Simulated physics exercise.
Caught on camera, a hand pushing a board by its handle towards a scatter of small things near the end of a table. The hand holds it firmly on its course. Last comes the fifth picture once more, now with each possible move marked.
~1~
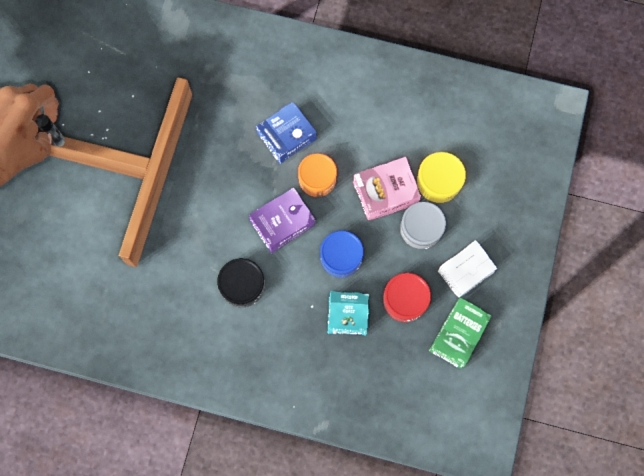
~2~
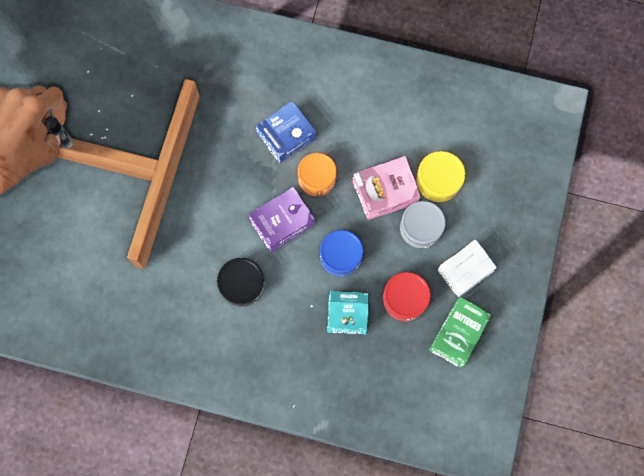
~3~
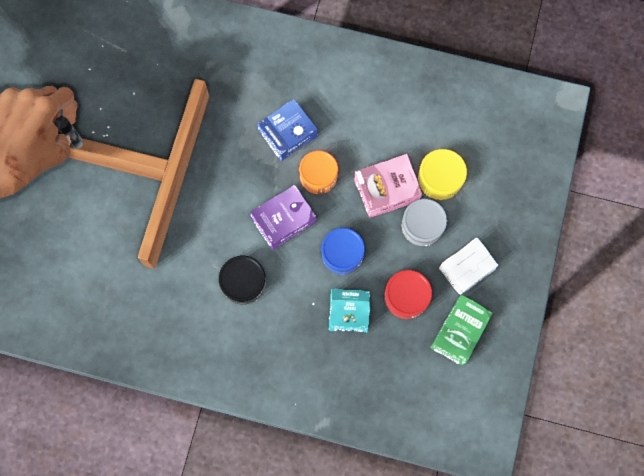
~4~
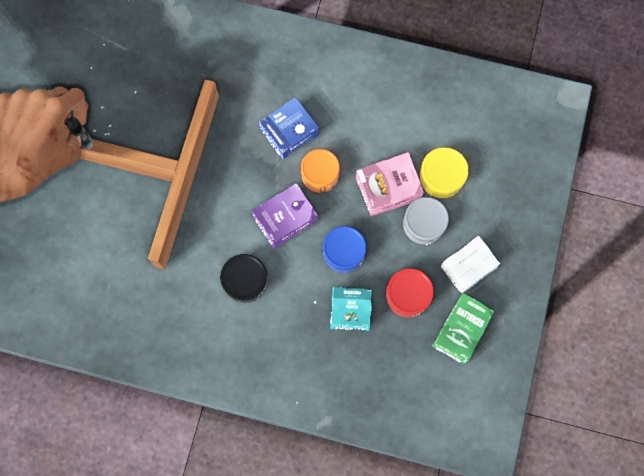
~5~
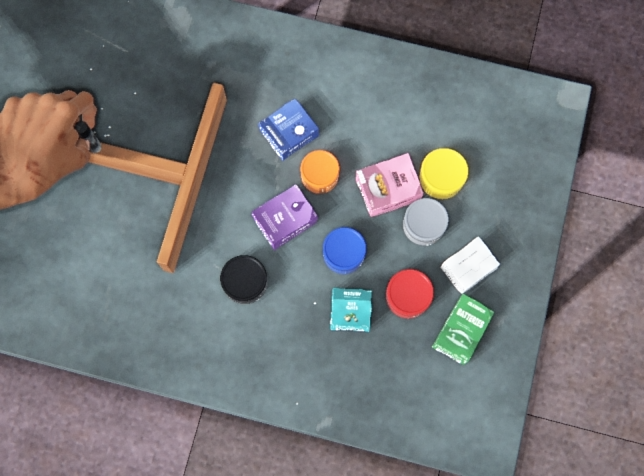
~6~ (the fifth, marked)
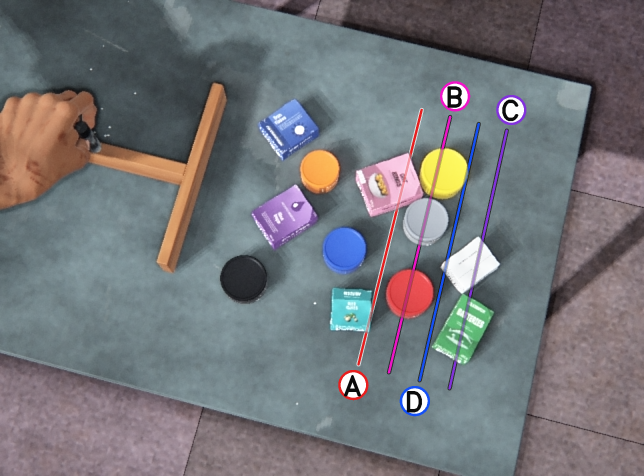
We see a hand gripping the handle of a wooden T-shaped board on a dark table, sliding it slowly a short way right, while the colourful boxes and round-lidded containers to its right stay in place, still untouched.
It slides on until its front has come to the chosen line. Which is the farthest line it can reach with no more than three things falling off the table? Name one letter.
C.
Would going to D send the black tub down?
No.
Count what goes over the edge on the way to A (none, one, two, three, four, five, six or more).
In all, none.
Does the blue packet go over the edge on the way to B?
No.
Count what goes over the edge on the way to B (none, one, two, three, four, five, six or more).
By then, none.
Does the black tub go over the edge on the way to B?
By then, no.
On the marked copy, A at (391, 233); B at (421, 240); C at (479, 255); D at (450, 247).
Following C. Soon after the start, board (293, 197); blue packet (347, 133); black tub (299, 294).
Later, board (398, 223); white box (505, 271); yellow jar (522, 171).
In the end, board (481, 244); white box over the edge; green box over the edge; two fallen.
As for the rest, A is within the limit but short; B is within the limit but short; D is within the limit but short.
